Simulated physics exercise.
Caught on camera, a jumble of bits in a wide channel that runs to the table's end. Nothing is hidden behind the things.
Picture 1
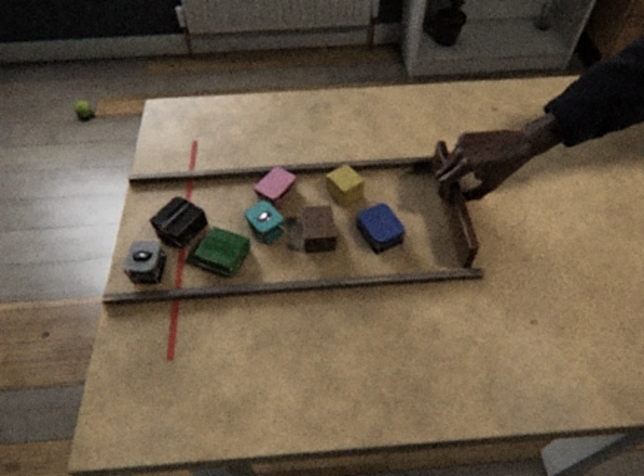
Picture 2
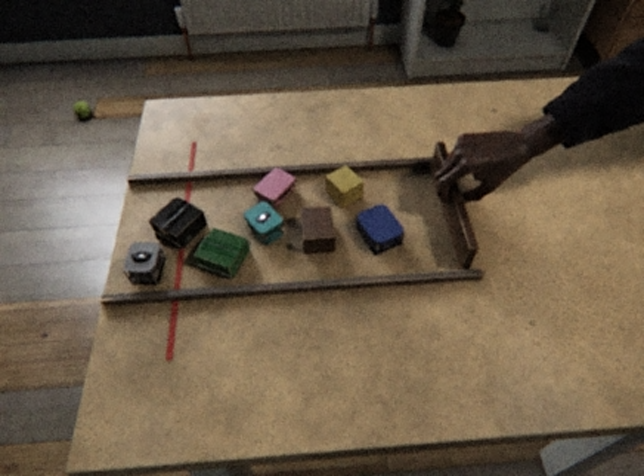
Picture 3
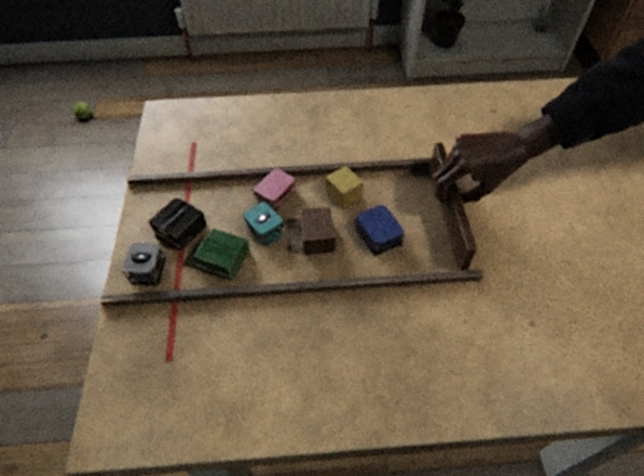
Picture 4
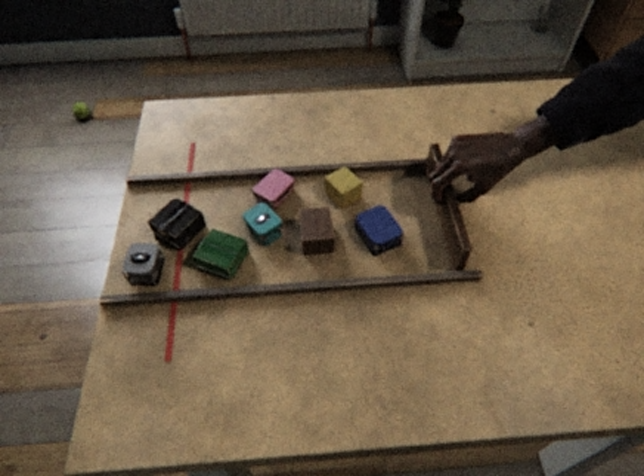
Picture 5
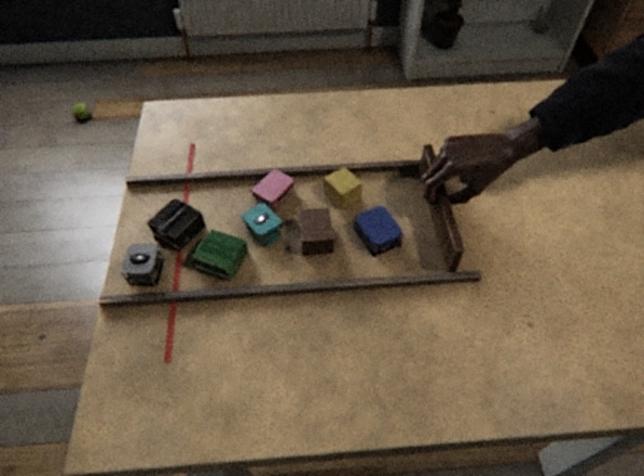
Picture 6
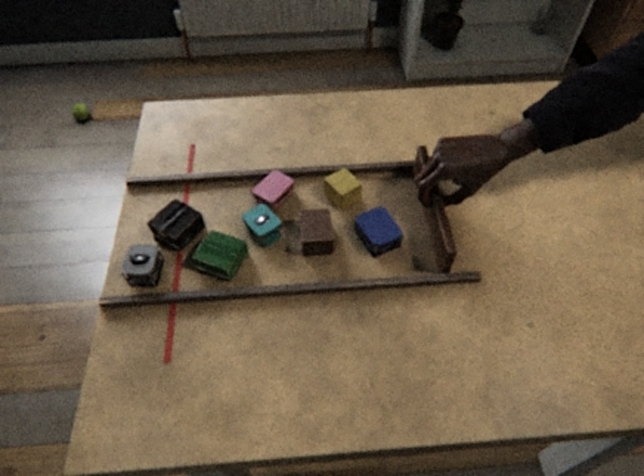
A hand at the right slides a dark wooden board slowly leftward between two rails on a tan tabletop, seen from above at an angle. Between the rails sit yellow, pink, blue, brown, turquoise, green and black blocks, with a grey one at the far left, near a red line of tape. The board moves a short way toward the blue block, while the blocks stay in place and the view barely shifts.
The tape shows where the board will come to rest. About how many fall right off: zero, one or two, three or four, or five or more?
In the end the number that fall off is three or four.
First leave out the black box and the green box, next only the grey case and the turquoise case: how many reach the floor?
Fallen: 1, and 2 in the other try.
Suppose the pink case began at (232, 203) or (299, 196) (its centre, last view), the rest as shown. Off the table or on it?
In turn it stays on; stays on.
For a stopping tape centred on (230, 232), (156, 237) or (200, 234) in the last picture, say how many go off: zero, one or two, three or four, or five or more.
For each place: Not one; at least five; 1 or 2.
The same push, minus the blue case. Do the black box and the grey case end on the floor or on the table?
The black box comes down; the grey case goes over.
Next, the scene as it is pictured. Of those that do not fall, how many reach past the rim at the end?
The number is 0.
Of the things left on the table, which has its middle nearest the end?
The brown block.
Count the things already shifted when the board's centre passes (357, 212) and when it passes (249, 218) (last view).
3 and 8.
Early on, none off yet; grey case at rest near (144, 266); black box at rest near (177, 225); green box at rest near (221, 255).
A while later, none off yet; grey case moving near (139, 266); black box travelled about its own width near (152, 223); green box travelled about its own width near (175, 264).
Finally, the number that fall off is three or four; lost, turquoise case, green box, black box and grey case.
